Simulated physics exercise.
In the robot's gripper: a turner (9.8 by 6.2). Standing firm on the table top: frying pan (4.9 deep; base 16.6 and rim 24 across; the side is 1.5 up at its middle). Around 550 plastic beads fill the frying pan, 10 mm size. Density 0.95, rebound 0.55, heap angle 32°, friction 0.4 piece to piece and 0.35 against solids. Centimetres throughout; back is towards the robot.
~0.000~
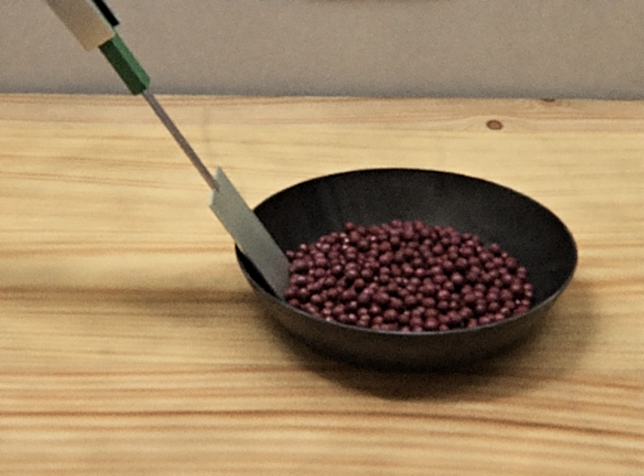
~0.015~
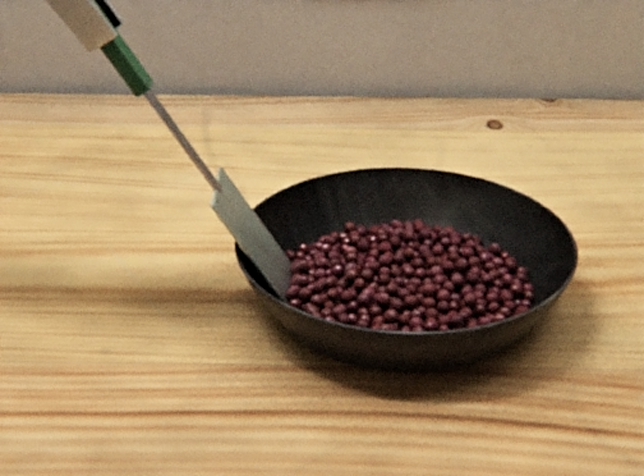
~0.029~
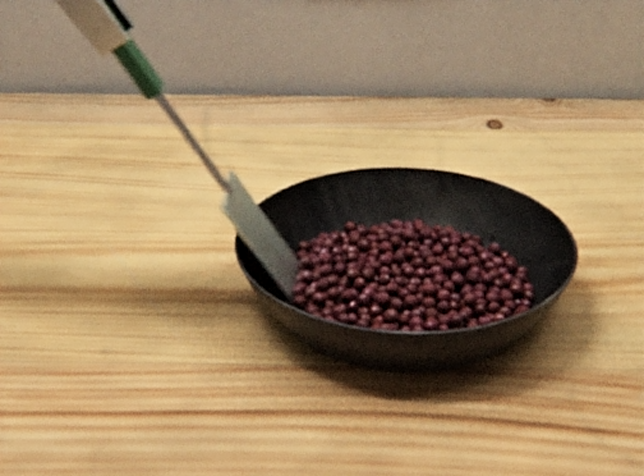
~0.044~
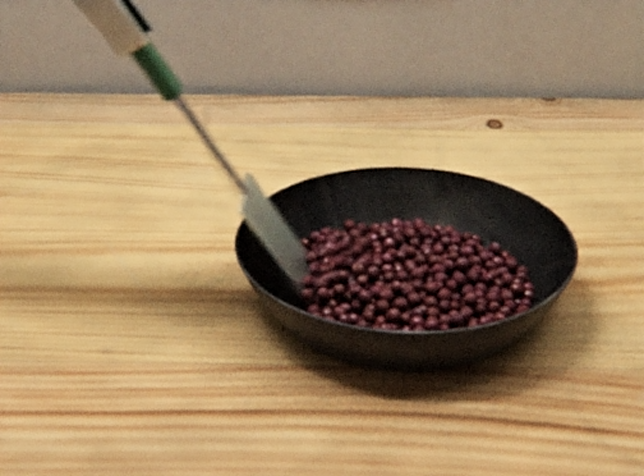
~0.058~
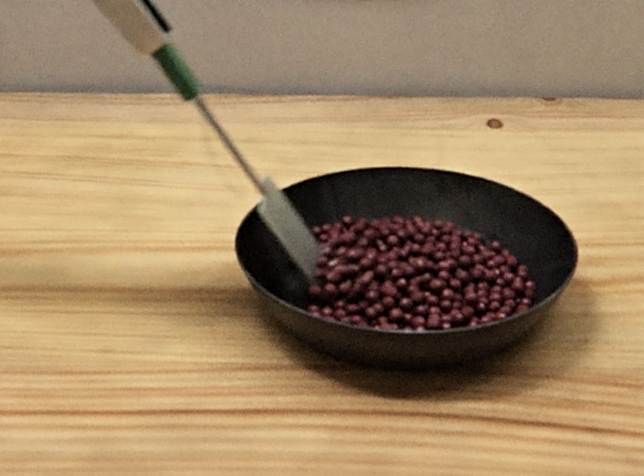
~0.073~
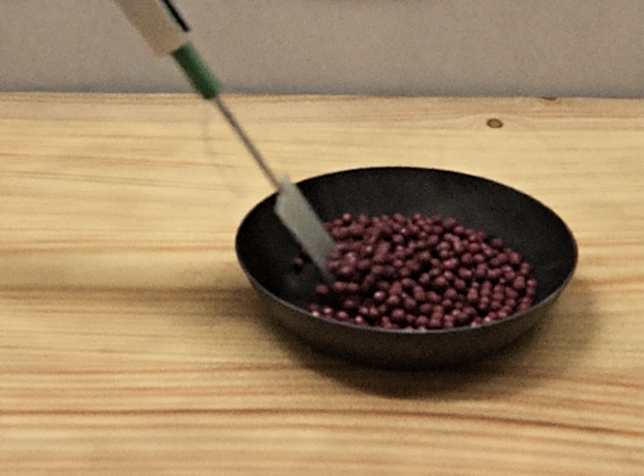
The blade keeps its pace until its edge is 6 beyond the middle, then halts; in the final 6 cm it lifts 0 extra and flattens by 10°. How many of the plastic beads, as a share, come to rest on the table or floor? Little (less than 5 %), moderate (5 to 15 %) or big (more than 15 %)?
Answer: Little; less than 5 % of the plastic beads finish on the table or floor.
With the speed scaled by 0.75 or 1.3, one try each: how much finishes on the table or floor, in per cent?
Some 0 and 0 per cent.
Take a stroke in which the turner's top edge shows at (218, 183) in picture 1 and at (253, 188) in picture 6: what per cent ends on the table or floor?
About 0 per cent.
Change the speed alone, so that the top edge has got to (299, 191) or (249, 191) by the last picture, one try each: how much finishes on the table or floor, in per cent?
About 0 and 0 per cent.
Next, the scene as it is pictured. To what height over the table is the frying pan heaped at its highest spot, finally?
Some 5.5 cm.
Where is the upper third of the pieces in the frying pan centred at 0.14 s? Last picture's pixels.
Around (450, 265).
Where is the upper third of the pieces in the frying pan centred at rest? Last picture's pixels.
Near (509, 264).
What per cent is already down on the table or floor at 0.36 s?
About 0 per cent.
After 0.11 s, sloping 58°, highest piece 6 above the table; 553 in the frying pan.
After 0.14 s, sloping 54°, highest piece 7 above the table; 553 in the frying pan.
After 0.36 s, sloping 48°, highest piece 5 above the table; 548 in the frying pan, 3 on the table or floor, 2 on the blade or in flight.
After 1.41 s, sloping 48°, highest piece 5 above the table; 548 in the frying pan, 5 on the table or floor.
In the end, 548 in the frying pan, 5 on the table or floor. That is 1 % on the table or floor.
